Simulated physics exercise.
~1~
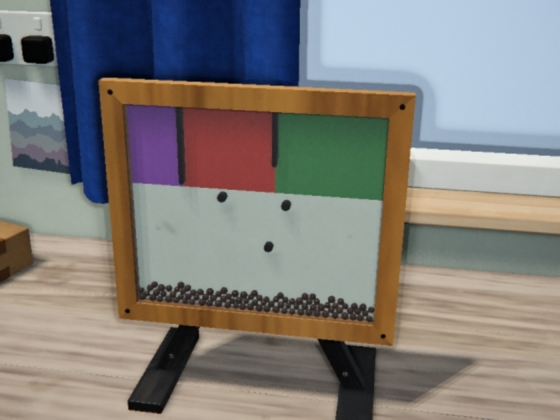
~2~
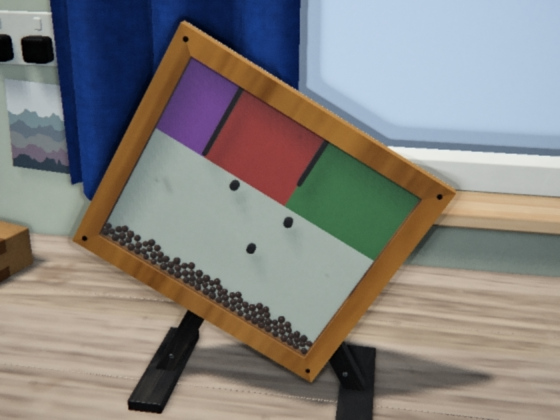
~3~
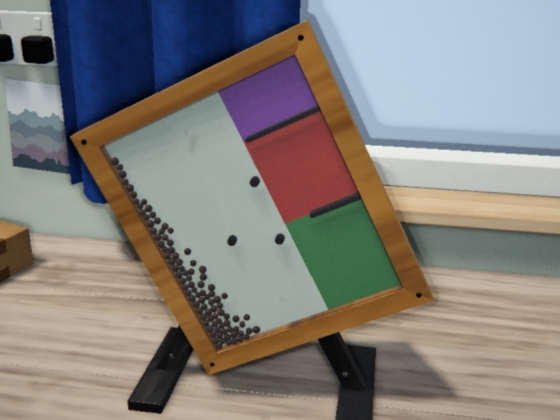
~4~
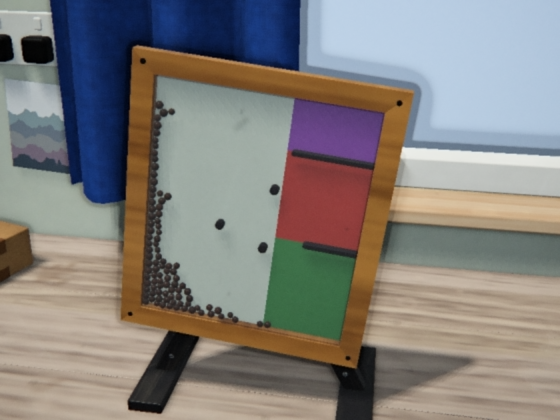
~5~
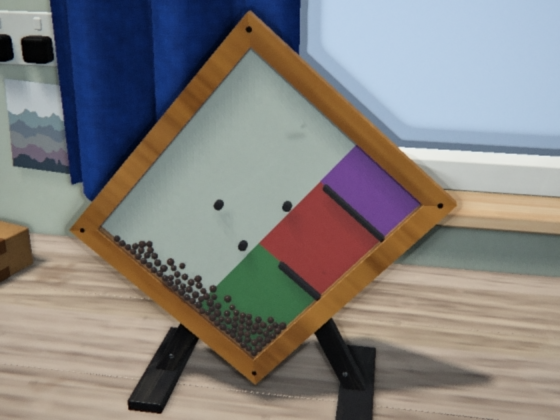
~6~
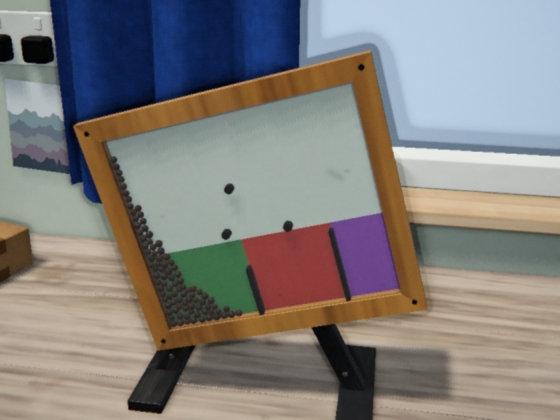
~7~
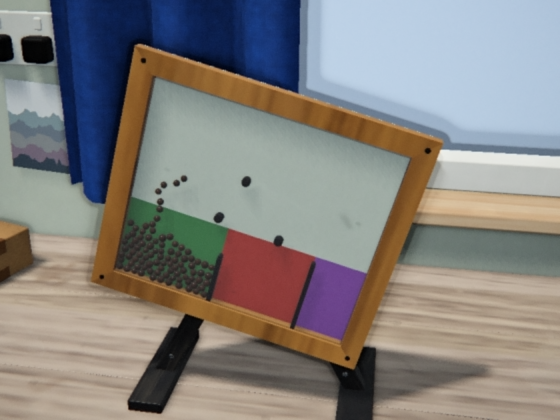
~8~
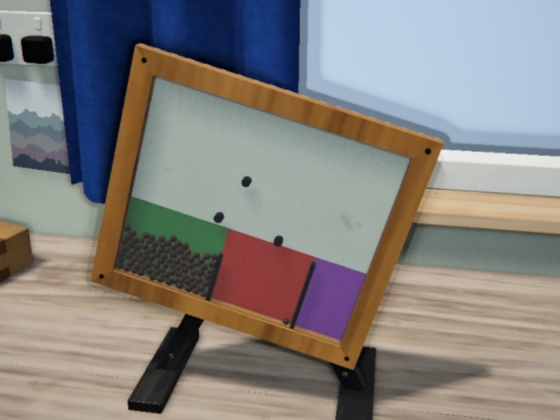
The clip opens on a wooden-framed, see-through case on dark legs, with small dark pellets spread along its bottom and purple, red and green pockets across its top. With no hand in view, the case turns clockwise, and the pellets stay along the sloping lower edge. As the pockets swing to the right side, the pellets slide and bunch toward the lowest corner. The turn continues, carrying the pockets underneath while the load pours into green at the left. A few last pellets drop in as the case stops at a tilt, leaving all of them resting in green, with red and purple empty.
